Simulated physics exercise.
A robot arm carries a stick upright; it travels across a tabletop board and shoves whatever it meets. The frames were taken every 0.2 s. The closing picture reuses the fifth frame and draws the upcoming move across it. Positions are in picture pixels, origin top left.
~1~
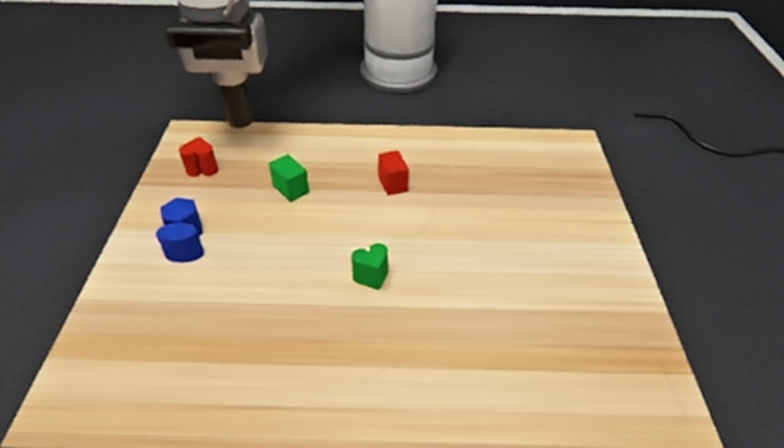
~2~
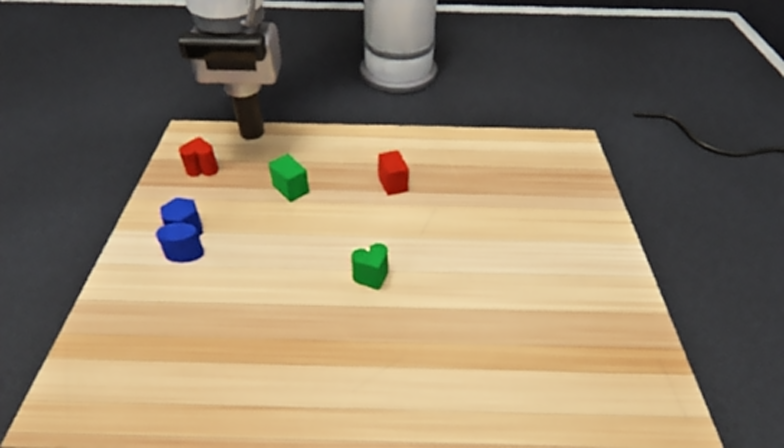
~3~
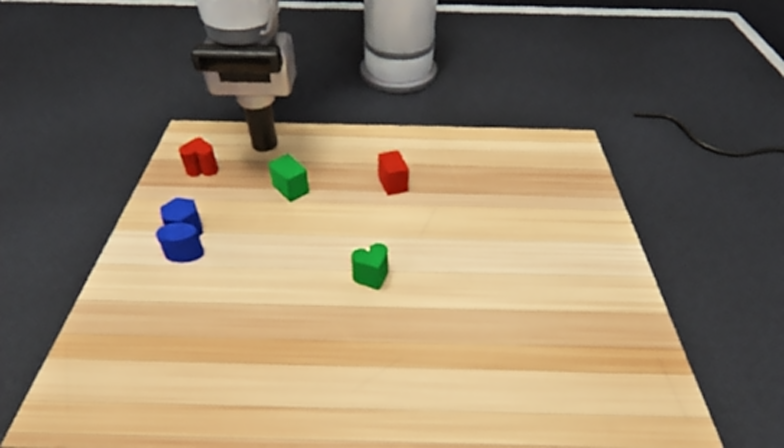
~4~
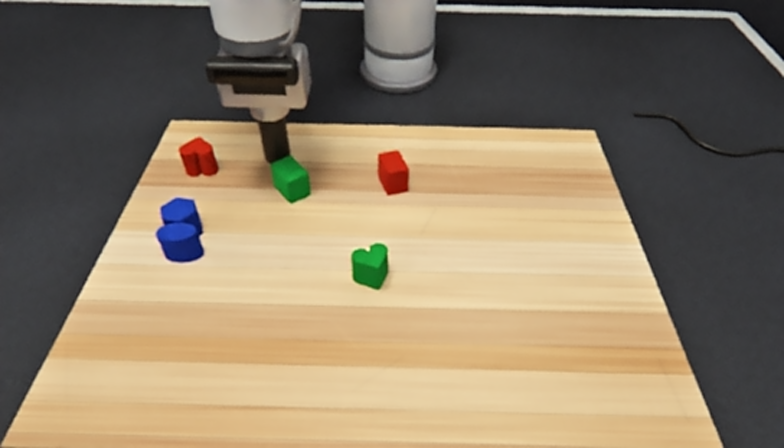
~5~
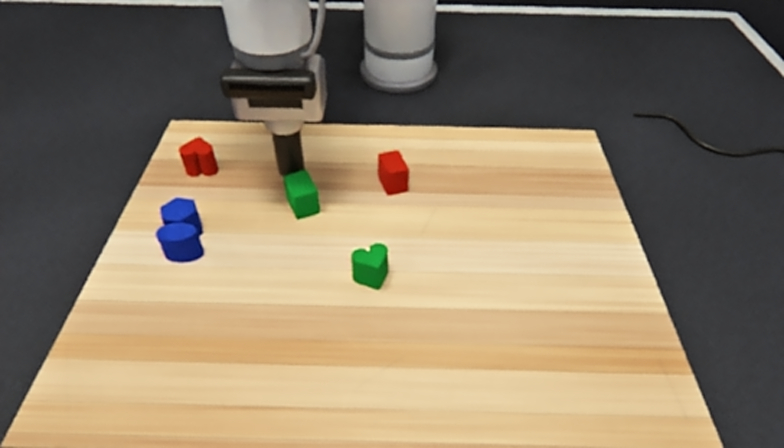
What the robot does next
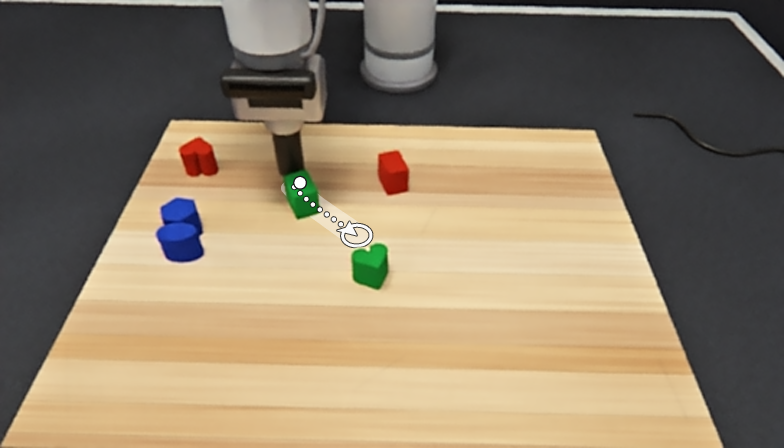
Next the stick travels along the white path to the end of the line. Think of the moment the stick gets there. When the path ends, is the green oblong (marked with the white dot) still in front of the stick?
No, it doesn't check out.
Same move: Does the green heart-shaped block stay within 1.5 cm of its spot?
Short answer: Yes.
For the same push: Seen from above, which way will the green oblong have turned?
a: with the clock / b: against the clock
a: With the clock.
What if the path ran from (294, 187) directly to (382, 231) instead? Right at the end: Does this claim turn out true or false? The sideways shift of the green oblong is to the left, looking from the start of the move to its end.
Verdict: False.
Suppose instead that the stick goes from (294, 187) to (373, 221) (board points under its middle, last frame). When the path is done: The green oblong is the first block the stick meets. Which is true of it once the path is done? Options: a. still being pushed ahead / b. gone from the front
I'll go with b - gone from the front.
Path on the board, from (294, 187) through (322, 211) to (357, 235); the dot is on the green oblong.
On the path given first. One third of the way, stick (310, 187); green oblong (313, 202), turned 20° clockwise.
Two thirds of the way, stick (332, 202); green oblong (325, 220), turned 45° clockwise.
At the end, stick (356, 218); green oblong (329, 229), turned 70° clockwise; green heart-shaped block in place.
